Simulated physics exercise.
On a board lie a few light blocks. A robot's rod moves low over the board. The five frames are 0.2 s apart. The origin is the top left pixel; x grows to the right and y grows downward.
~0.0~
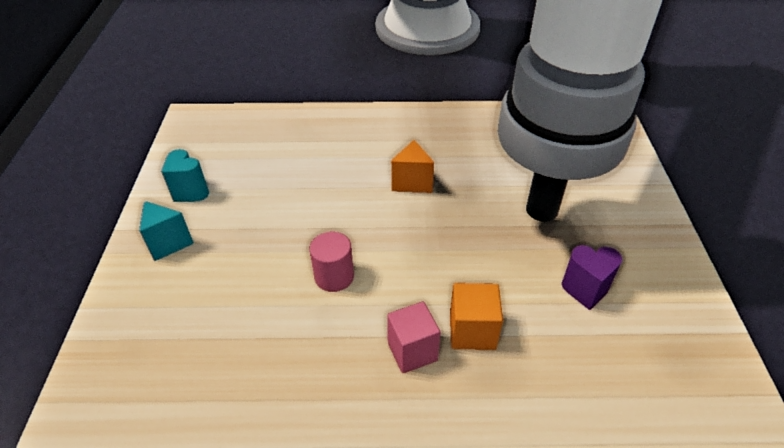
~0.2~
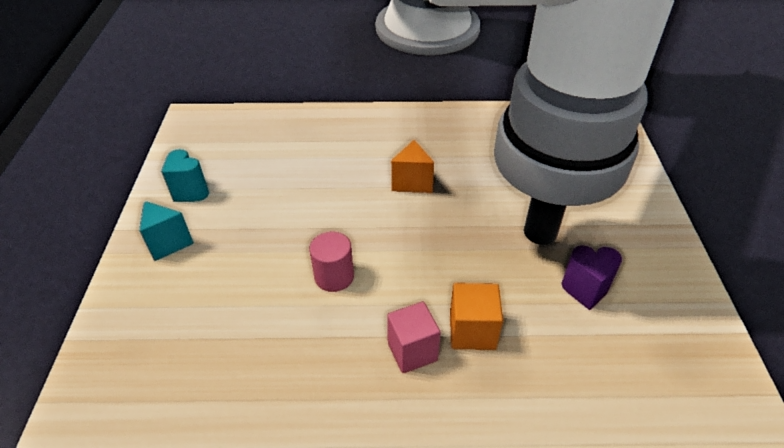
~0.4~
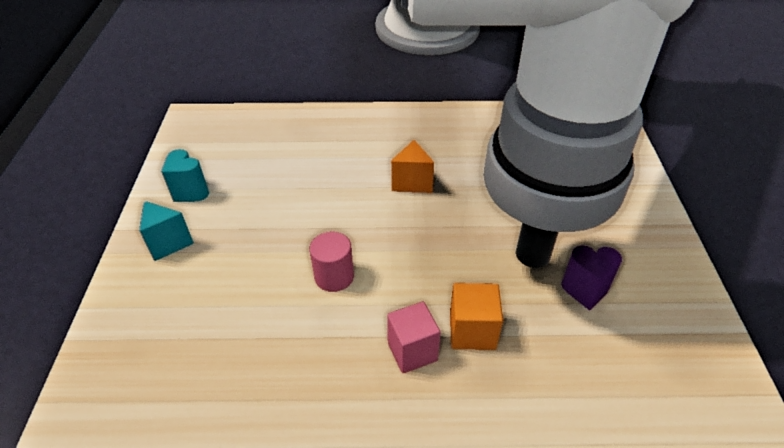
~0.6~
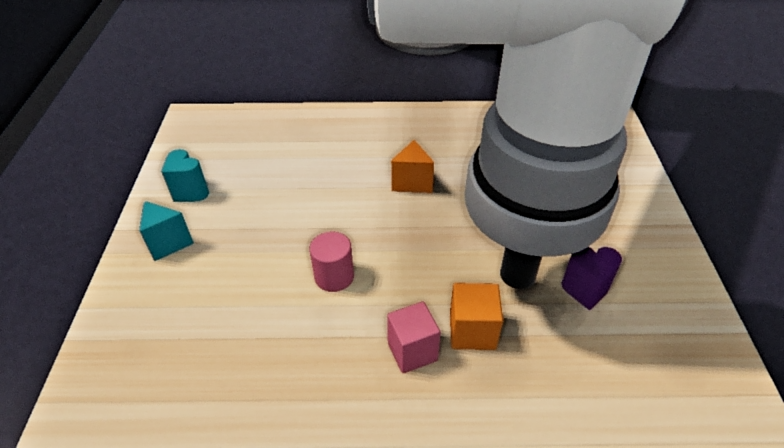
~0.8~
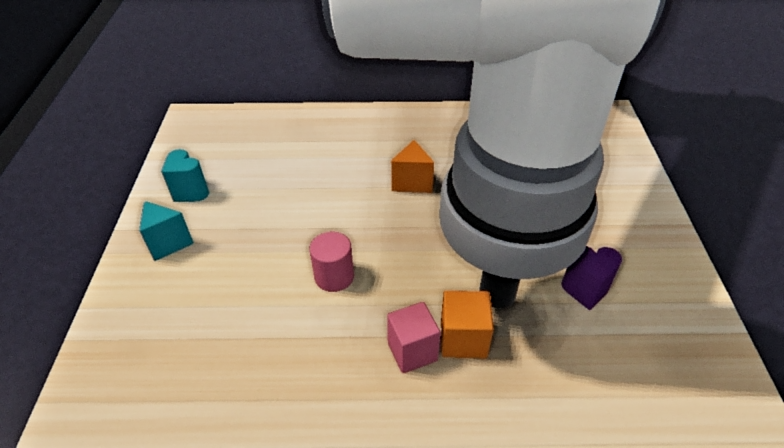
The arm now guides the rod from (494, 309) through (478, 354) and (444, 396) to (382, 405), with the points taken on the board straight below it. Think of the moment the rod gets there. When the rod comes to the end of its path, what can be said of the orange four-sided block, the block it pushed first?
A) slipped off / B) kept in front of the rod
The answer is B.
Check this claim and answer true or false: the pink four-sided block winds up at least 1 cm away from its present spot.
My answer: True.
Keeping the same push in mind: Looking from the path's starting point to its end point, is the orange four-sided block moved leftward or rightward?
Shifts right.
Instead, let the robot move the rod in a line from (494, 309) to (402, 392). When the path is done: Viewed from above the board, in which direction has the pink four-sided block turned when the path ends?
Answer: With the clock.
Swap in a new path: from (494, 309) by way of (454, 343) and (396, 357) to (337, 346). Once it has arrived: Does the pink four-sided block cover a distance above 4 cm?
Yes, that is what happens.
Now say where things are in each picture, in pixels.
In the first frame, tip of the rod (542, 211), middles of tops, pink four-sided block (414, 322), orange four-sided block (478, 301), purple heart block (598, 260).
In the second frame, rod (540, 233), nothing pushed.
In the third frame, rod (533, 255), nothing pushed.
In the fourth frame, rod (518, 276), nothing pushed.
In the fifth frame, rod (497, 294), pink four-sided block (414, 322), orange four-sided block (468, 309), purple heart block (598, 260).
The first path, step by step. One third of the way, rod (480, 340); pink four-sided block (395, 330), turned 50° clockwise; orange four-sided block (438, 347), turned 30° clockwise.
Two thirds of the way, rod (446, 383); pink four-sided block (385, 330), turned 90° clockwise; orange four-sided block (398, 371), turned 70° clockwise.
At the end, rod (382, 391); pink four-sided block (382, 328), turned 105° clockwise; orange four-sided block (334, 371), turned 95° clockwise; purple heart block unmoved.
